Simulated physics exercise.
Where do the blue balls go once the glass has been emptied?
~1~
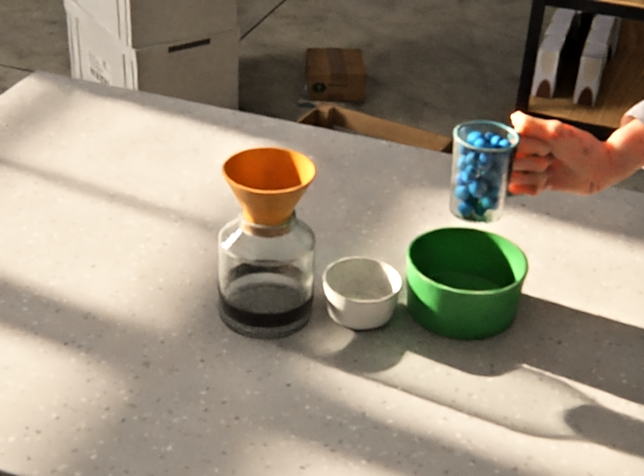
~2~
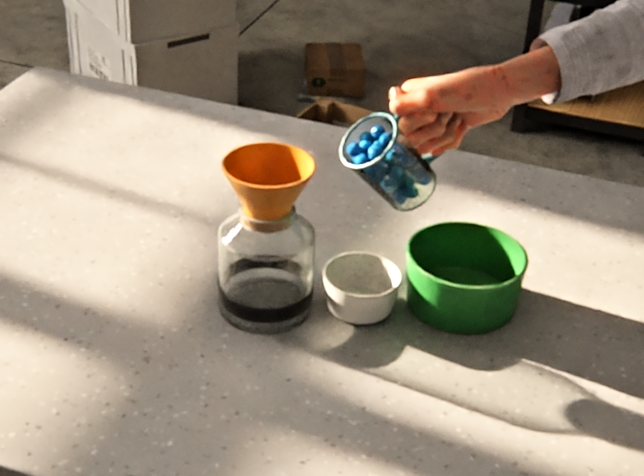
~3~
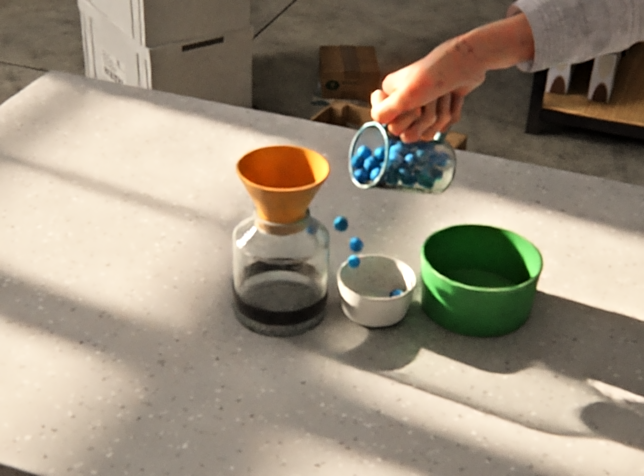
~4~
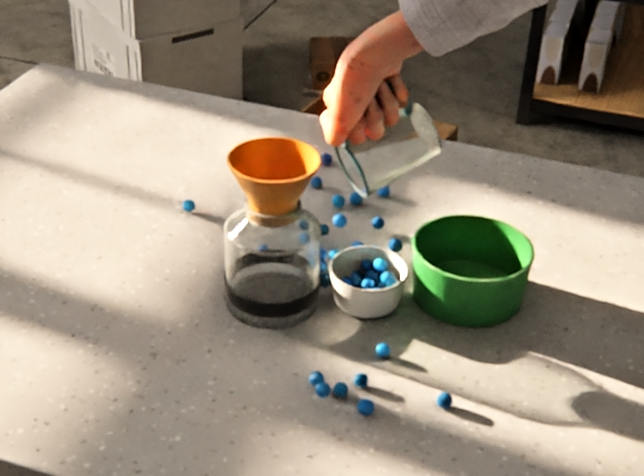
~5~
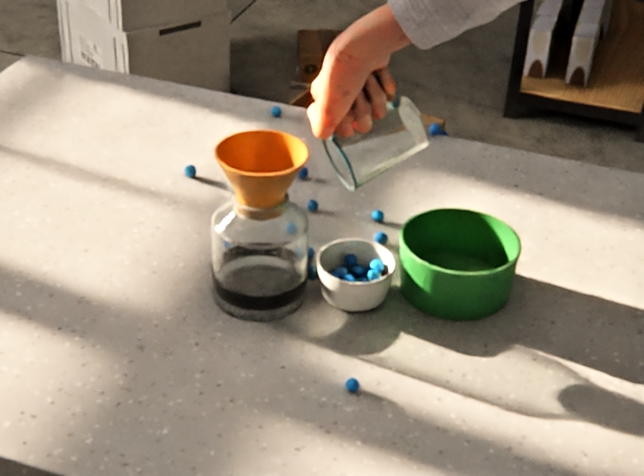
Many of them land in the white dish and many others scatter outside it, while the green dish stays empty and none show in the black liquid jar.
